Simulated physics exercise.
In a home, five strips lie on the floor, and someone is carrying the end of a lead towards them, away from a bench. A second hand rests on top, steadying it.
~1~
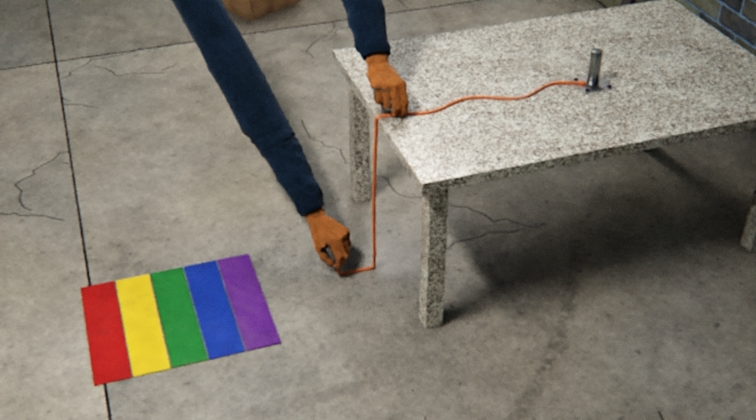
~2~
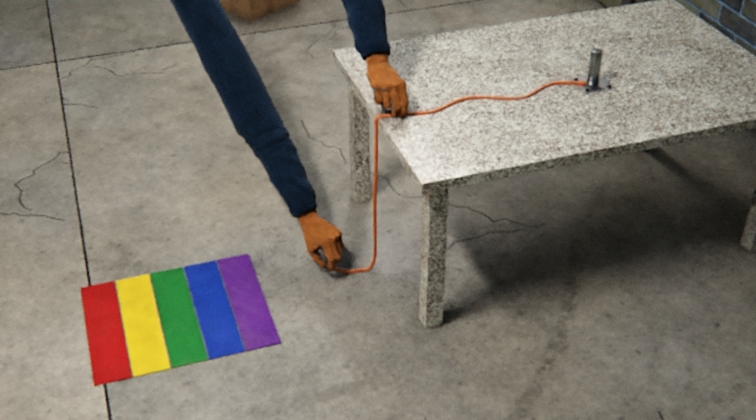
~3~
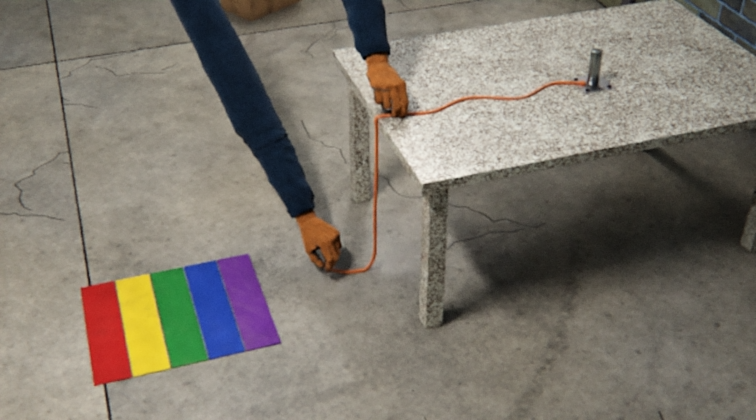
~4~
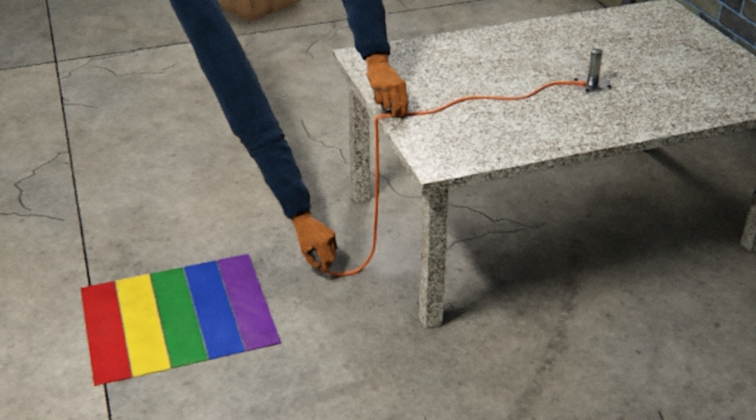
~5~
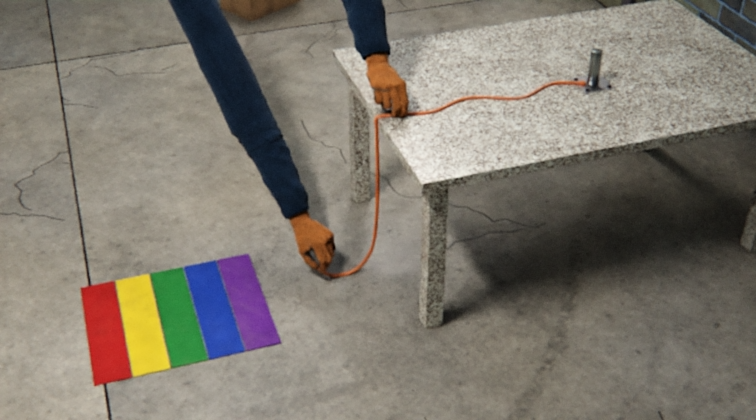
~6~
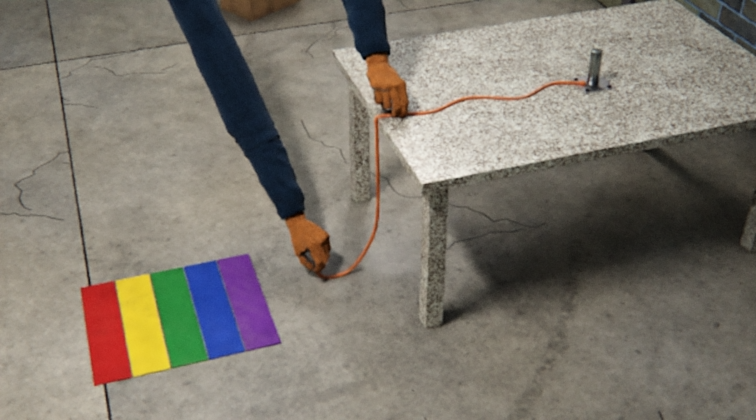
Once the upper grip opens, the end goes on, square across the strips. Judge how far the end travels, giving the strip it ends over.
It ends over the blue strip.
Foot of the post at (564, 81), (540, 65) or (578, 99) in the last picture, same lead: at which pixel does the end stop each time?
(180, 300), (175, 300) and (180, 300).
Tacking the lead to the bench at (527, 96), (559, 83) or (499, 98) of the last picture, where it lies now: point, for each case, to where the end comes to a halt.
For the three tries you'd see (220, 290), (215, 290) and (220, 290).
Soon after, end near (274, 278); short of the strips.
Then, end near (234, 287); over purple.
At full stretch, end near (212, 291); over blue. The end stops over the blue strip.
